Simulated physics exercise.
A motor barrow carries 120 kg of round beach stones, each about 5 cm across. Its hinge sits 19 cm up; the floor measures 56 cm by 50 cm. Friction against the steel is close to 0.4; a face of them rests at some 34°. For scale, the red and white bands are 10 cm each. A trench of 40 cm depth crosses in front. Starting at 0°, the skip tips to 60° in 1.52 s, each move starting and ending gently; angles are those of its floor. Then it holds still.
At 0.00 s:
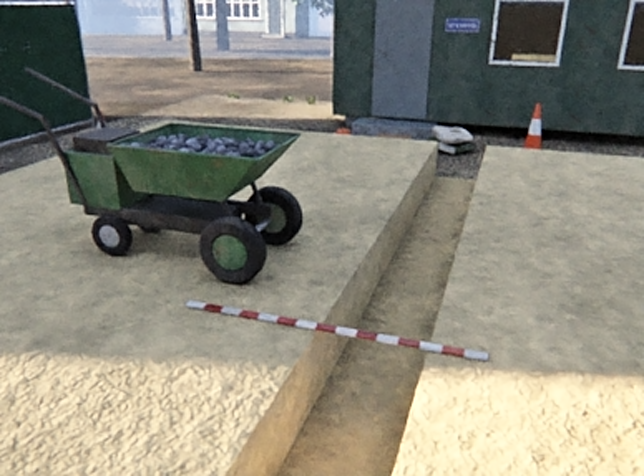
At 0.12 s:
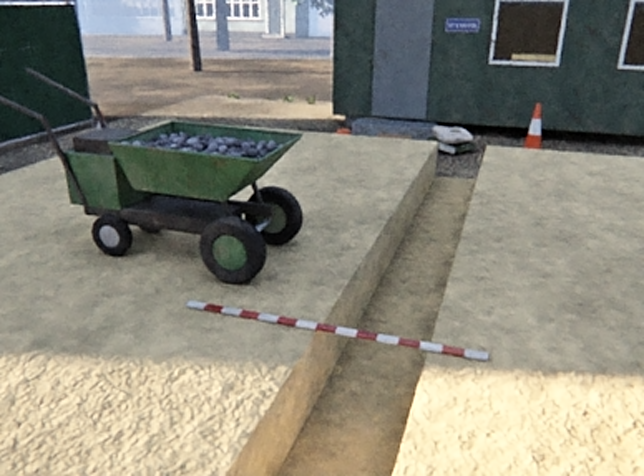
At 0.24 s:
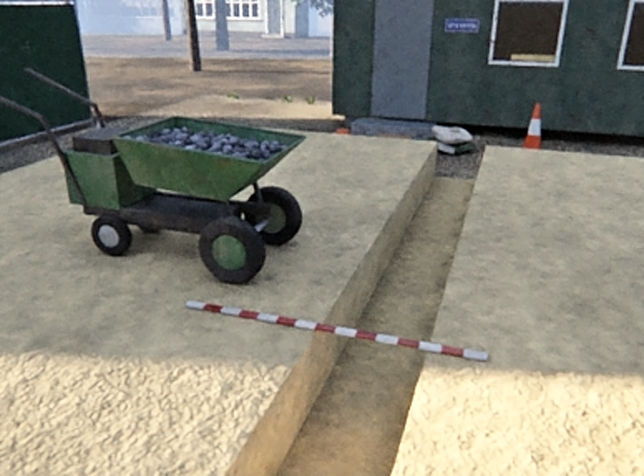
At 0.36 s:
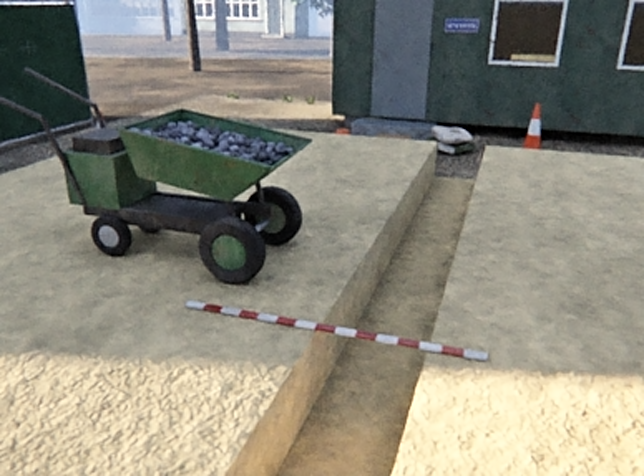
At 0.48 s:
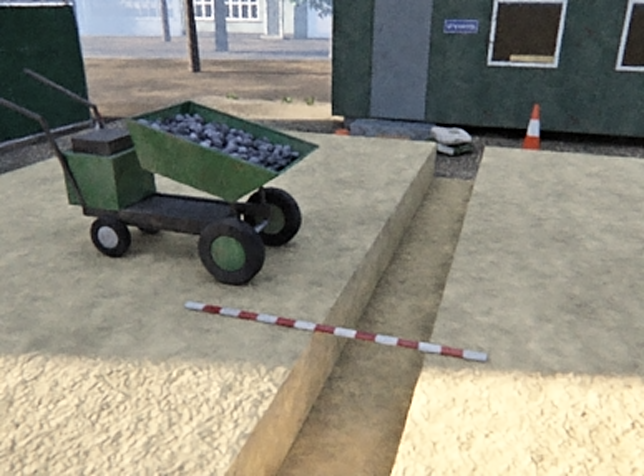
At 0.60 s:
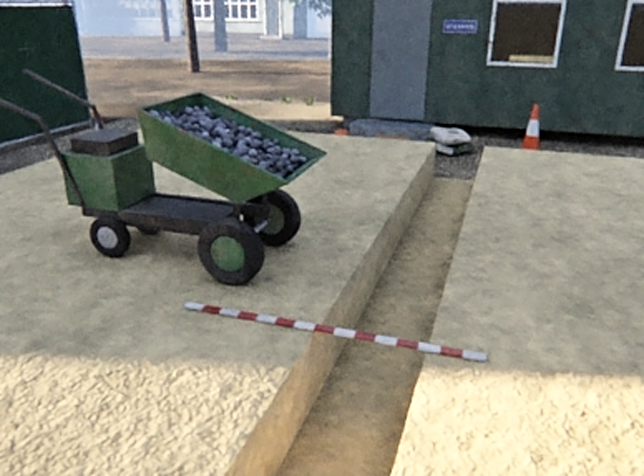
The green skip of a small four-wheeled barrow, loaded with grey stones, slowly tilted forward to the right, its back end rising, while the barrow stood still beside a trench with a red-and-white pole across it.
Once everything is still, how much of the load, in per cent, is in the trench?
Close to 100 in a hundred.
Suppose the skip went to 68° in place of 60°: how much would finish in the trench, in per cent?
It would be near 100 per cent.
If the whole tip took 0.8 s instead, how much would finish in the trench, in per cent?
In that case some 100 per cent.
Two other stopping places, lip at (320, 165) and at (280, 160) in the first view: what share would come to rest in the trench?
First some 65, then 100 per cent.
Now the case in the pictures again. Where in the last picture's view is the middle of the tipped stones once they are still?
Around (394, 335).
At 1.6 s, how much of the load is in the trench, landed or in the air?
About 40 per cent by then.
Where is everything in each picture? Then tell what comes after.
The first picture shows lip at (256, 160), floor tilted 0°, highest stones at (221, 145).
In the second picture, the skip is at 1°, its lip at (258, 161); the top of the load is at (212, 143); the stones move at 0.2 m/s on average.
The third picture shows lip at (263, 163), floor tilted 4°, highest stones at (176, 136); the stones move at 0.3 m/s on average.
The fourth picture shows lip at (270, 168), floor tilted 9°, highest stones at (178, 129); the stones move at 0.4 m/s on average.
The fifth picture shows lip at (278, 175), floor tilted 14°, highest stones at (184, 122); the stones move at 0.5 m/s on average.
The sixth picture shows lip at (288, 183), floor tilted 21°, highest stones at (193, 113); the stones move at 0.5 m/s on average.
After 1.1 s the floor is at 51°; 100 % in the skip; the foremost stones are at (337, 204).
After 1.6 s the floor is at 60°; 57 % in the skip, 2 % short of the trench, 41 % in the trench; the foremost stones are at (424, 339).
After 2.0 s the floor is at 60°; 29 % in the skip, 1 % short of the trench, 70 % in the trench; the foremost stones are at (435, 350).
After 3.9 s the floor is at 60°; 0 % in the skip, 100 % in the trench; the foremost stones are at (430, 355).
